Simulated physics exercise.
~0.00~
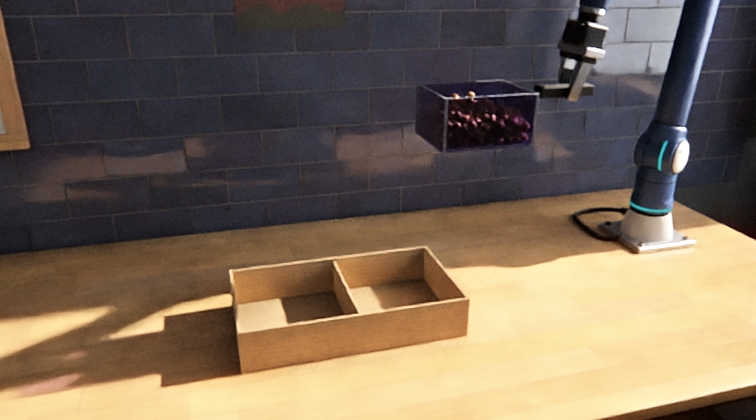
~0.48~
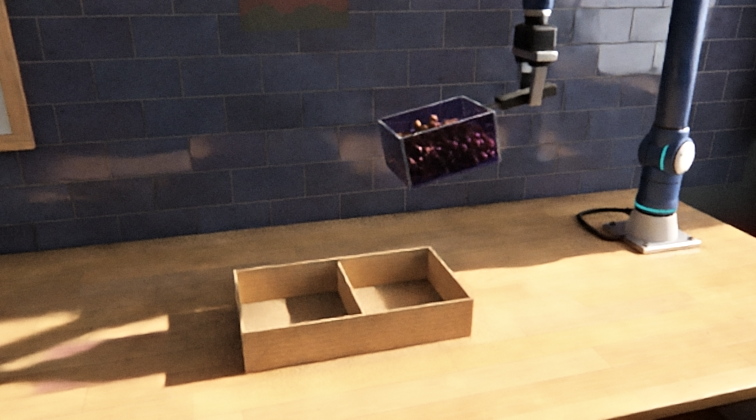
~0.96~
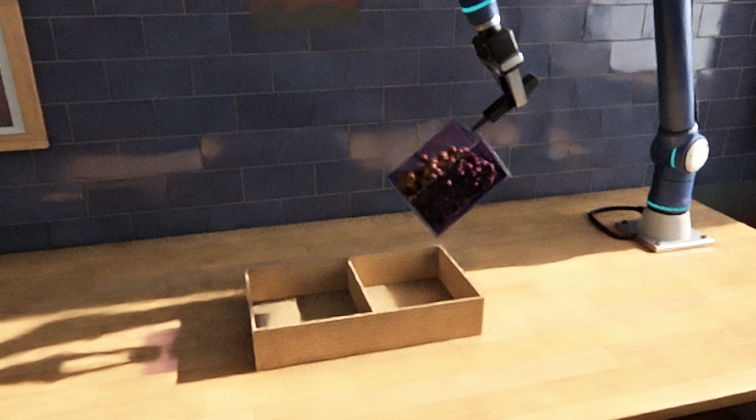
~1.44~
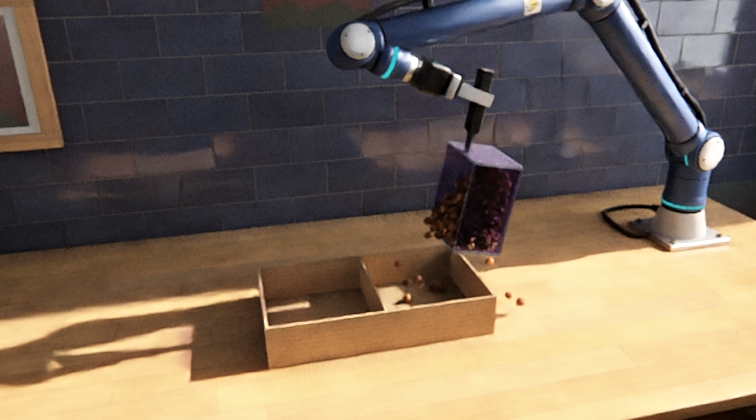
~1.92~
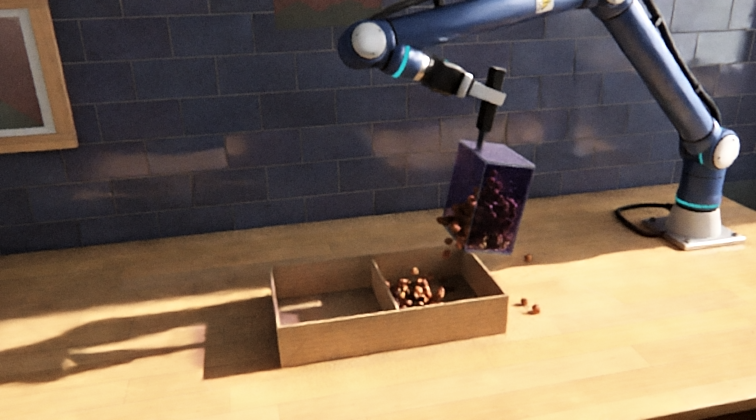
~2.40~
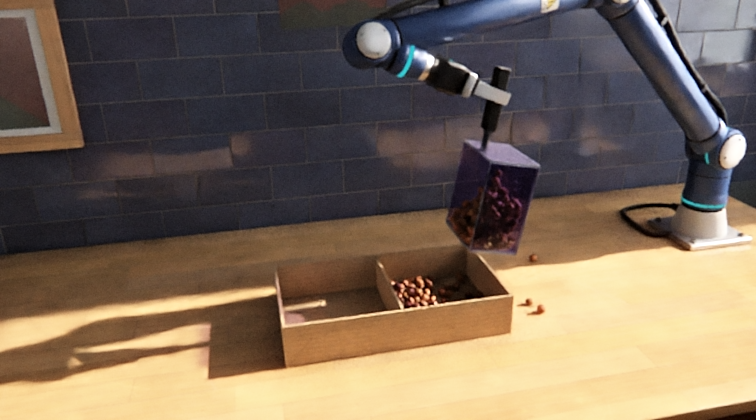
On a sunlit wooden table before a dark blue tiled wall, a blue robot arm holds a clear, purple-tinted box of hazelnuts above an open crate split in two by a cross wall. The box moves left and down, starting to tip. It tilts further until it hangs steeply over the right-hand part of the crate, and nuts begin to spill out. They gather in a pile there, while a few land on the table to the right. Finally the box stays steeply tipped, still holding many nuts, and the left part looks empty.
